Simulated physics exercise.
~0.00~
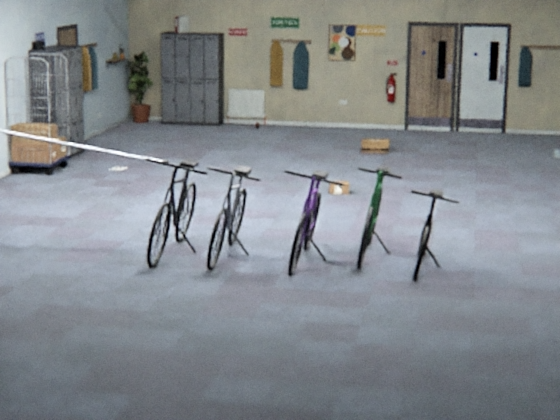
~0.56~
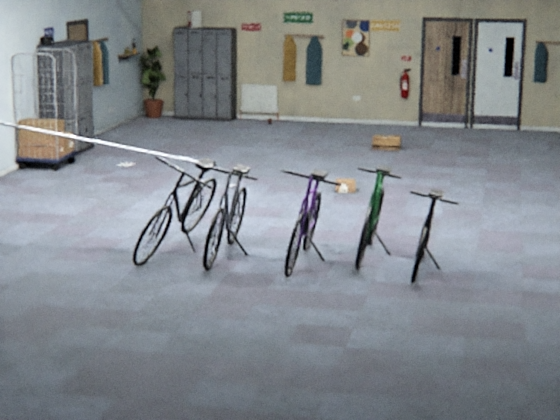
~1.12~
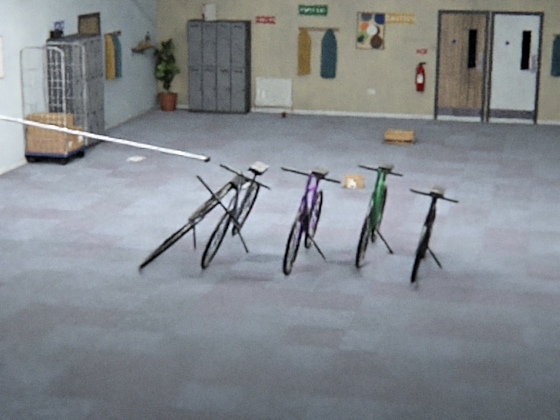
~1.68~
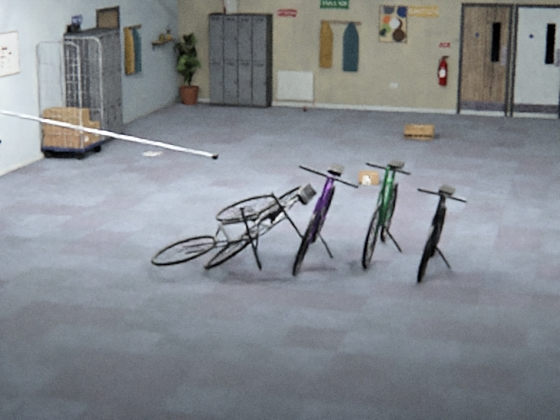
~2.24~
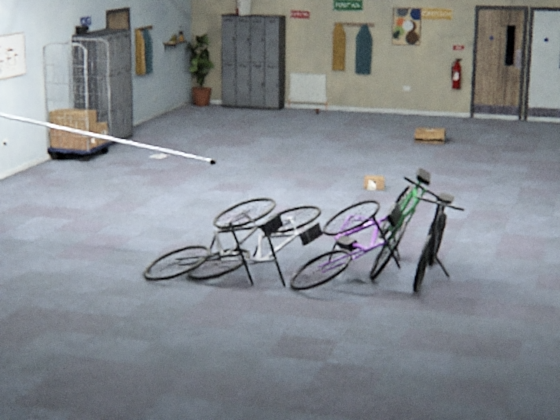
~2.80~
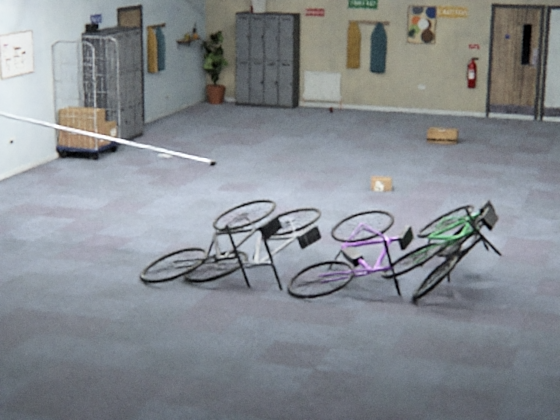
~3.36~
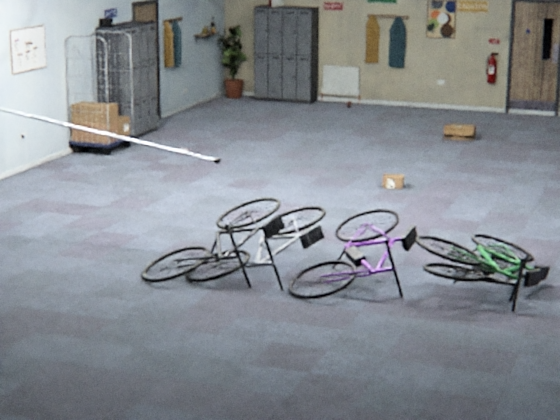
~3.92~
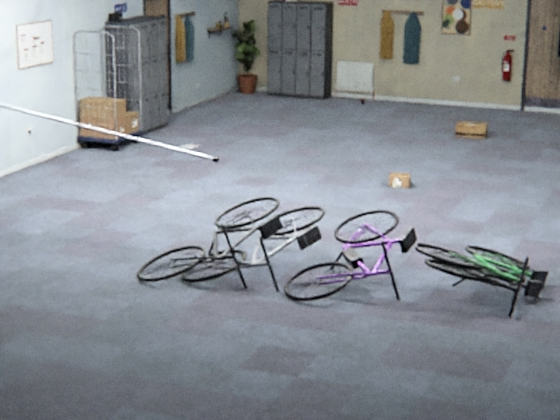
Row of five parked bicycles toppling one after another rightward after a white pole tips the leftmost, all ending down on carpet.
